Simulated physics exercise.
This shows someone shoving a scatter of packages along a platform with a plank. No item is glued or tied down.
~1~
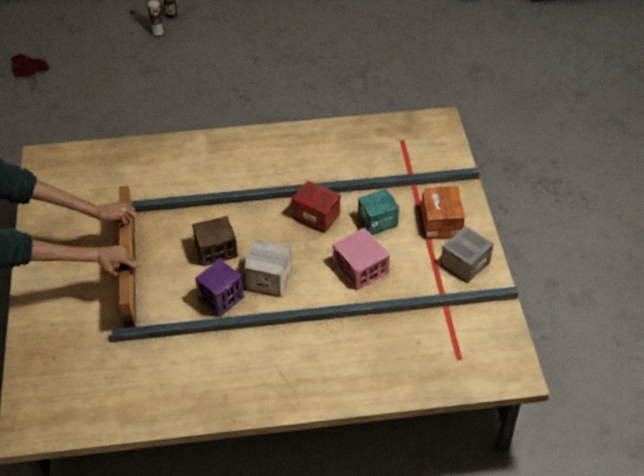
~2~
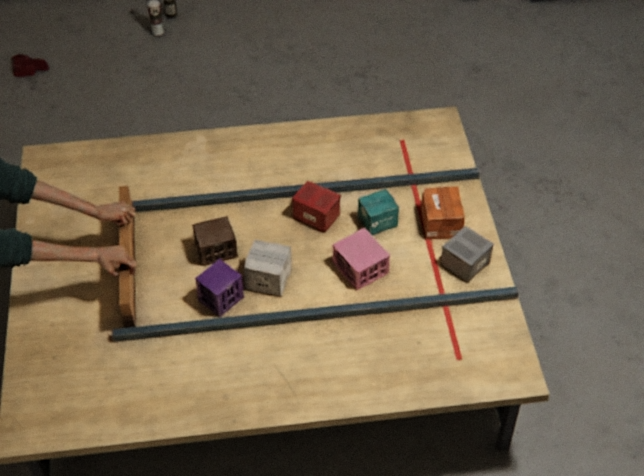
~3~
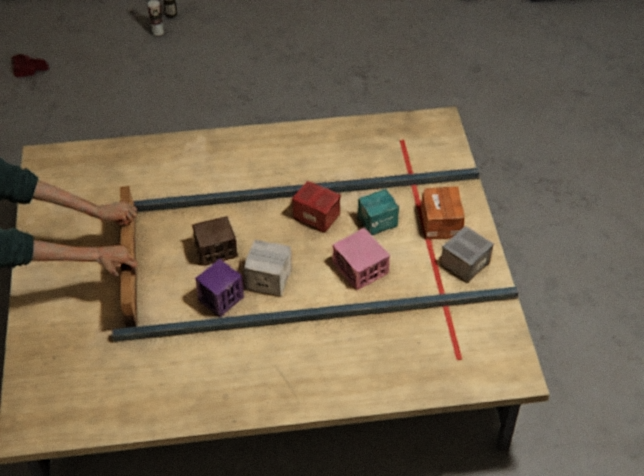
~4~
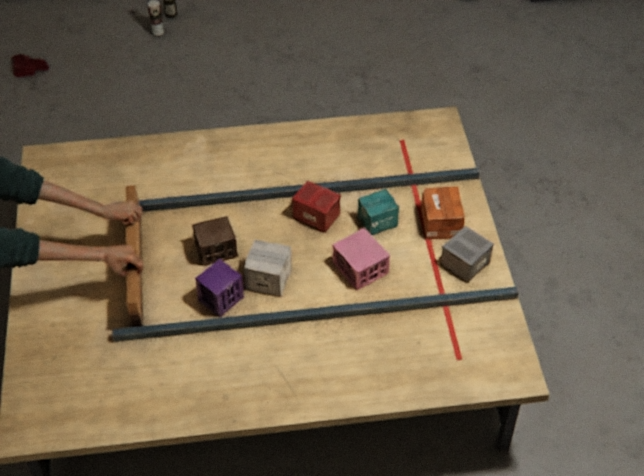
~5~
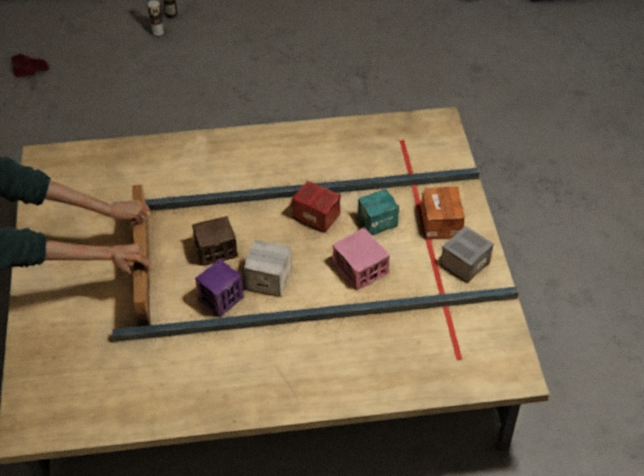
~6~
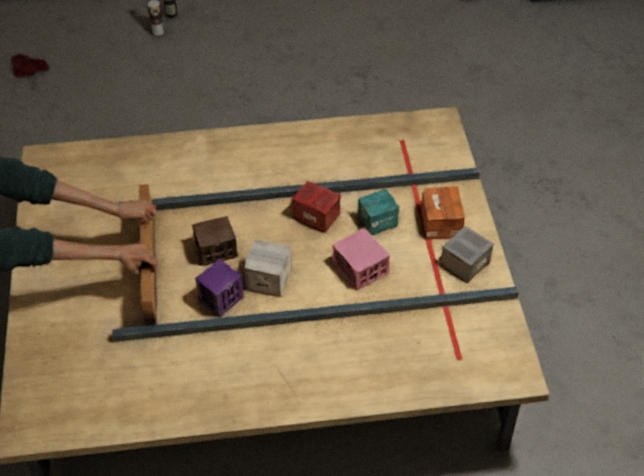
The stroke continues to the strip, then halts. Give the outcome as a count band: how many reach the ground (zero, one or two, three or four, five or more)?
It will most likely knock one or two off.
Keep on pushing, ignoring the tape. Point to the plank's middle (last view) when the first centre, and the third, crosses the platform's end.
The first puts it near (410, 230), the next near (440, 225).
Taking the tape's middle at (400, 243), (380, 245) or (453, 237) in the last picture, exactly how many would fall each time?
First 0, then 0, then 4.
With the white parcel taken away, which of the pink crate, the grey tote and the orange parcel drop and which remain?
So the pink crate remains, the grey tote remains, the orange parcel falls off.
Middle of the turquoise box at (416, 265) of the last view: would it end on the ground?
In that case it ends up off.
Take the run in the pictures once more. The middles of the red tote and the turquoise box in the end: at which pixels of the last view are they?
The red tote comes to rest close to (437, 186), while the turquoise box rests close to (476, 203).
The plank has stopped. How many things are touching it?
Number in contact with it: 4.
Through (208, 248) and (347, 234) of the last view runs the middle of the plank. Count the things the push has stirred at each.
Well, it's 3 at the first one and 6 at the second.
Early on, none off yet; grey tote at rest near (467, 255); orange parcel at rest near (442, 213); turquoise box at rest near (378, 212).
Finally, the number that fall off is one or two; lost, orange parcel and grey tote.
